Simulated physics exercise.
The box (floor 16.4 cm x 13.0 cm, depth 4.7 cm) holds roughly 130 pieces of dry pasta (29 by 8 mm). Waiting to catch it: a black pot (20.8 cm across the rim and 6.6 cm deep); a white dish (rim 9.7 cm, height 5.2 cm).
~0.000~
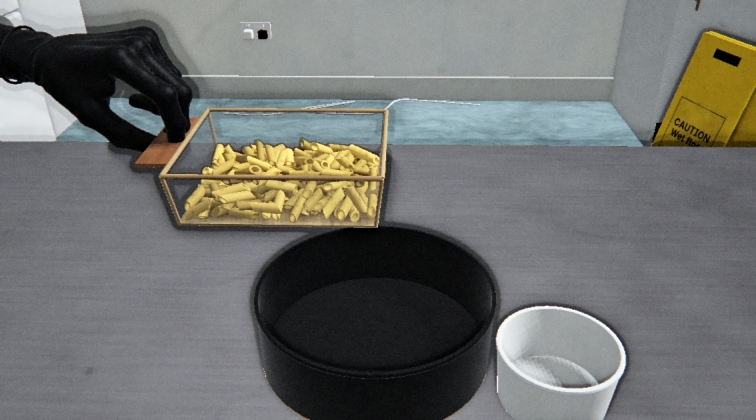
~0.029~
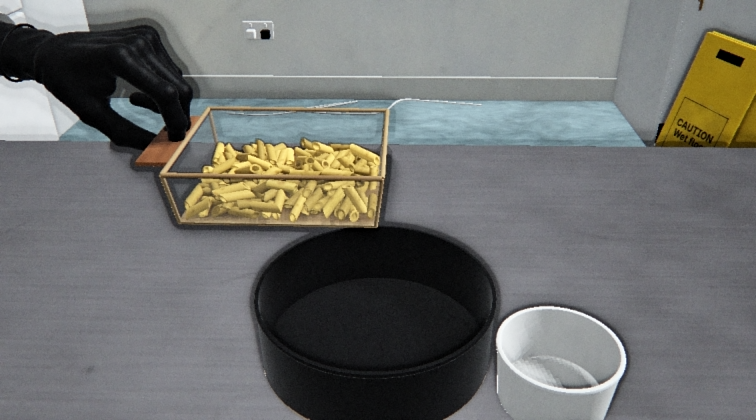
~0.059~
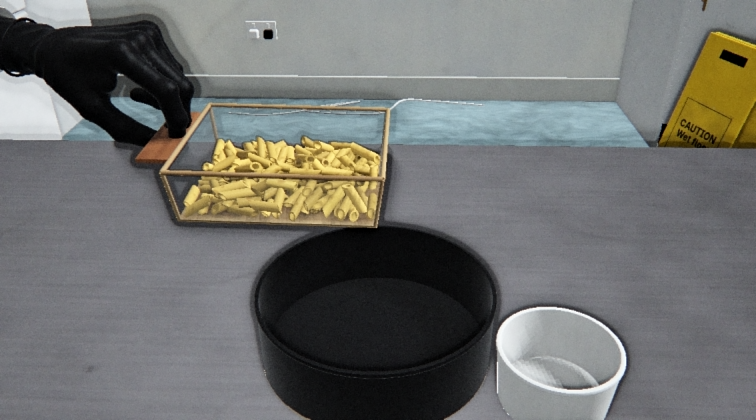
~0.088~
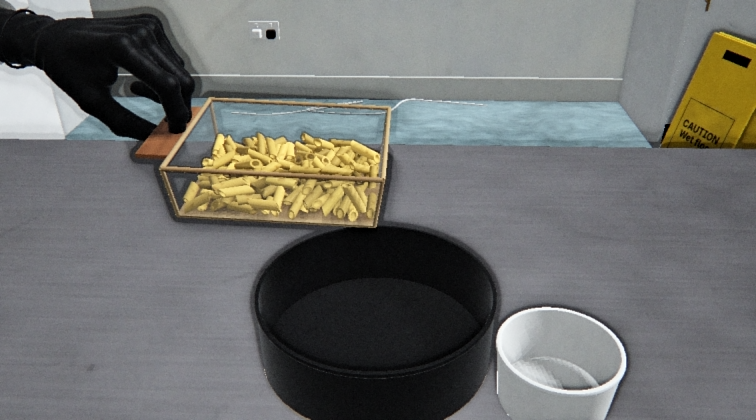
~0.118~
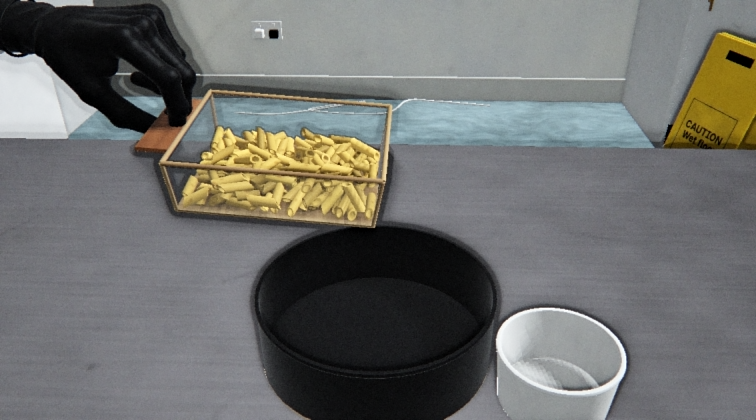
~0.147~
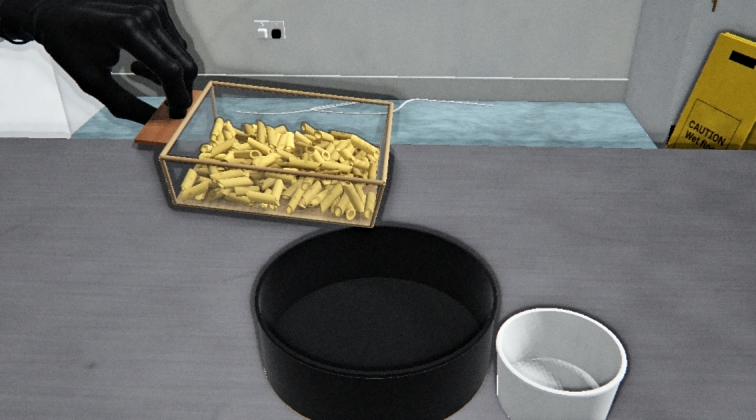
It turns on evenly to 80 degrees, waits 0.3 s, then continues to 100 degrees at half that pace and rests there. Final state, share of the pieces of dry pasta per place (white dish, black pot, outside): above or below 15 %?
White dish: Below, black pot: Above, outside: Below.
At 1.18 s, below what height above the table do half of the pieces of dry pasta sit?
Height: Roughly 18 cm.
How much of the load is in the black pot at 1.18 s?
Share at that moment: Near 10 per cent.
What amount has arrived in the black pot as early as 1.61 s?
Near 40 per cent so far.
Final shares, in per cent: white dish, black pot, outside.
White dish 0; black pot 100; outside 0.
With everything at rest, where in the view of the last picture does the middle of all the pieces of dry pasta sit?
(402, 349), approximately.
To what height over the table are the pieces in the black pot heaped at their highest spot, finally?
I'd put it near 3.0 cm.
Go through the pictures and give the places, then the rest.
In the first picture, box at (272, 183); tilt 0 degrees; leading edge at (385, 141); middle of the load at (295, 184); black pot at (375, 288); white dish at (560, 345).
In the second picture, box at (272, 182); tilt 0 degrees; leading edge at (385, 141); middle of the load at (295, 183).
In the third picture, box at (272, 181); tilt 1 degrees; leading edge at (386, 141); middle of the load at (295, 181).
In the fourth picture, box at (272, 179); tilt 3 degrees; leading edge at (386, 141); middle of the load at (295, 179).
In the fifth picture, box at (272, 177); tilt 5 degrees; low side front right; leading edge at (387, 140); middle of the load at (294, 175).
In the sixth picture, box at (272, 175); tilt 8 degrees; low side front right; leading edge at (388, 140); middle of the load at (293, 171); black pot at (376, 288); white dish at (560, 348). It turns about 90 degrees a second.
Then, at 0.71 s, tilt 58 degrees; box 100 %; middle of all pieces near (316, 125).
After 1.18 s, tilt 80 degrees; black pot 10 %, box 80 %, in the air 10 %; middle of all pieces near (358, 168).
Then, at 1.61 s, tilt 91 degrees; black pot 40 %, box 55 %, in the air 5 %; middle of all pieces near (382, 240).
After 2.03 s, tilt 100 degrees; black pot 80 %, box 15 %, in the air 5 %; middle of all pieces near (398, 317).
At rest (3.0 s), outside 0 %, black pot 100 %, box 0 %, white dish 0 %.
